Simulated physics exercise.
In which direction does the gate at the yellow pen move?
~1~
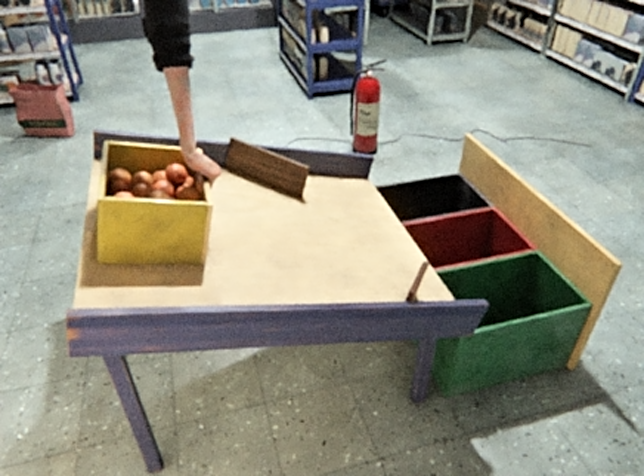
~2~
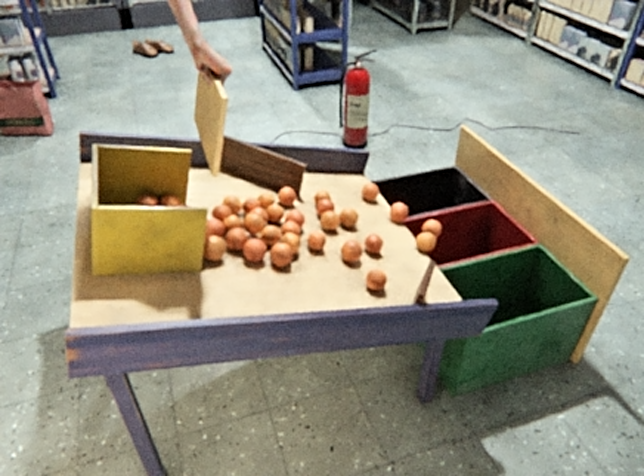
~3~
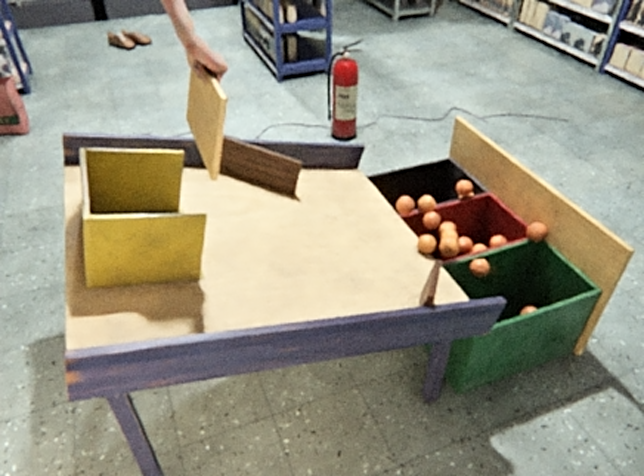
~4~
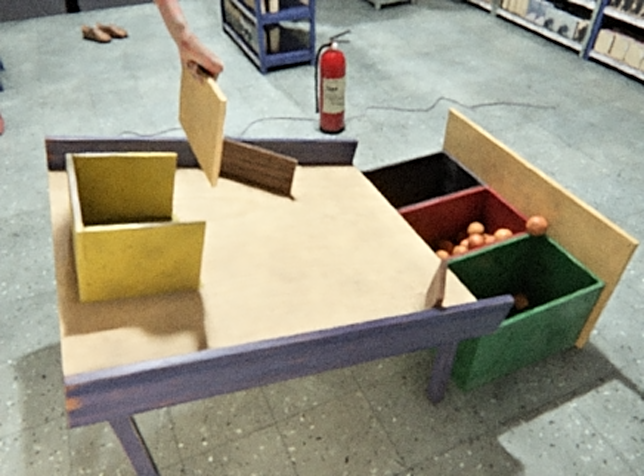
The gate moves up, held by the hand, and the oranges are let out of the yellow pen.
On a table, a hand lifts a gate and oranges roll mostly into a red tub.
